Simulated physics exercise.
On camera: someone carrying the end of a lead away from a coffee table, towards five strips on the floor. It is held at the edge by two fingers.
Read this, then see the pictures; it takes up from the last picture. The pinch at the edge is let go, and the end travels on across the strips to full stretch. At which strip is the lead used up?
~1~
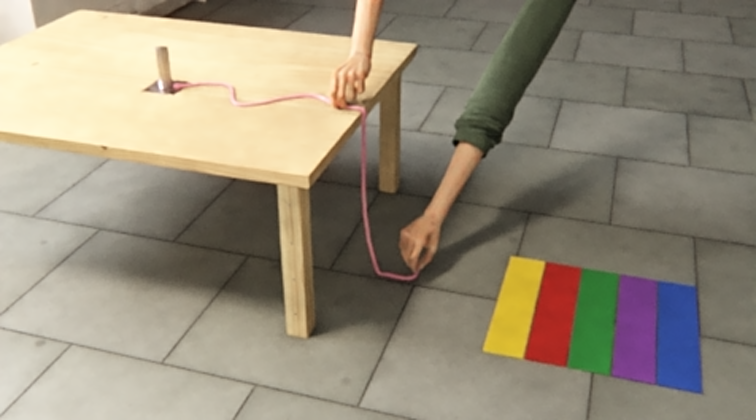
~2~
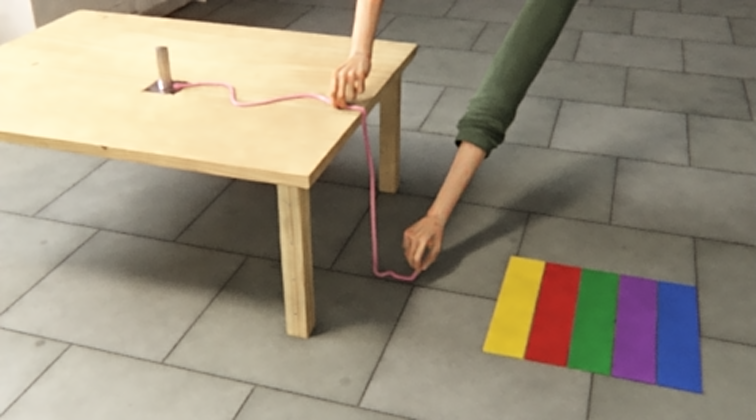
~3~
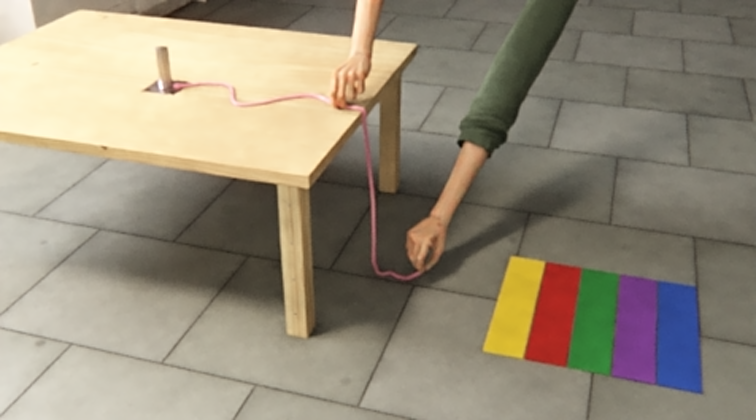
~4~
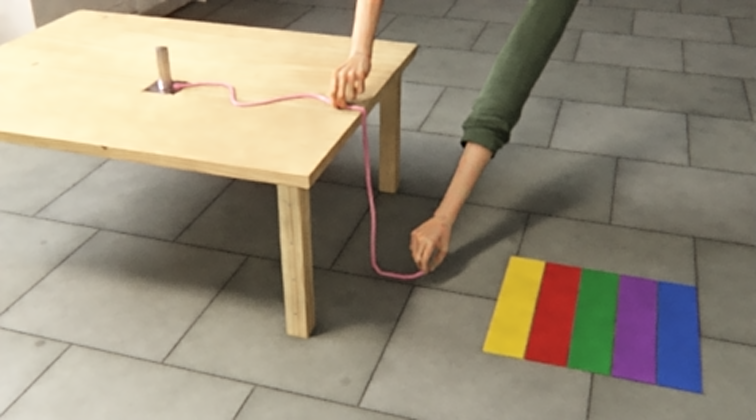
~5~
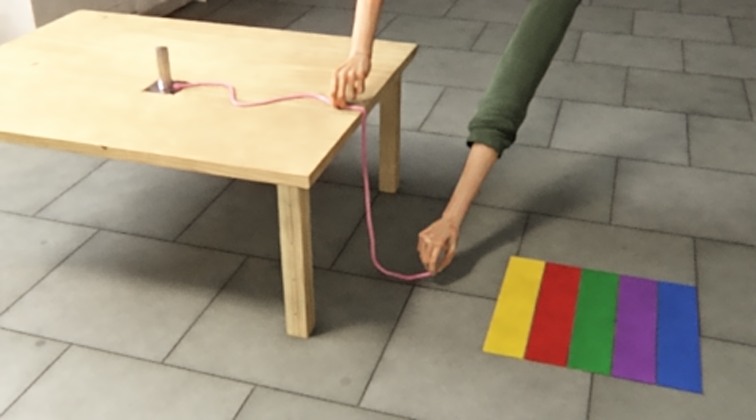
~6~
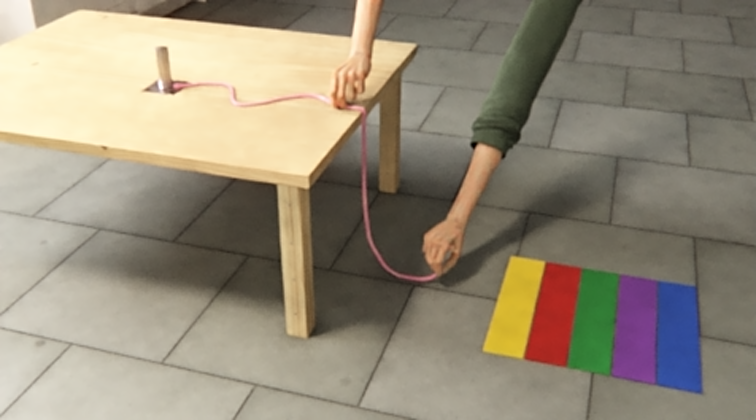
At the green one.
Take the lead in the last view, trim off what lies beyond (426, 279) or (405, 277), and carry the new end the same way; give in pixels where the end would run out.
In order, roughly (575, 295) and (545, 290).
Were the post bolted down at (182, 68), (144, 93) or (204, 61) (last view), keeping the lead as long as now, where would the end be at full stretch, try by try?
Try by try: (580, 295), (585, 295) and (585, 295).
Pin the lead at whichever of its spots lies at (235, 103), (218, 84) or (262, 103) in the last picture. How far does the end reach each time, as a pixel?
First try around (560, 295), second around (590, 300), third around (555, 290).
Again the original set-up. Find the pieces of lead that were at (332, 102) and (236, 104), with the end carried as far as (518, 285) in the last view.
The first lands at (362, 127), while the second lands at (271, 102).
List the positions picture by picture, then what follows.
End (417, 268); yellow (508, 335); red (549, 343); green (591, 351); purple (635, 359); blue (679, 367), in the first picture.
End (420, 268); lead through (210, 84) (240, 105) (317, 97) (365, 133) (373, 199) (376, 262), in the second picture.
End (424, 269), in the third picture.
End (428, 270); lead through (210, 84) (240, 105) (317, 97) (365, 133) (371, 199) (373, 264), in the fourth picture.
End (436, 271), in the fifth picture.
End (441, 272); lead through (210, 84) (240, 105) (317, 97) (364, 132) (365, 199) (383, 263), in the sixth picture.
A little later, end near (518, 285); over yellow.
Next, end near (570, 294); over red.
When it is tight, end near (601, 300); over green. Over green.
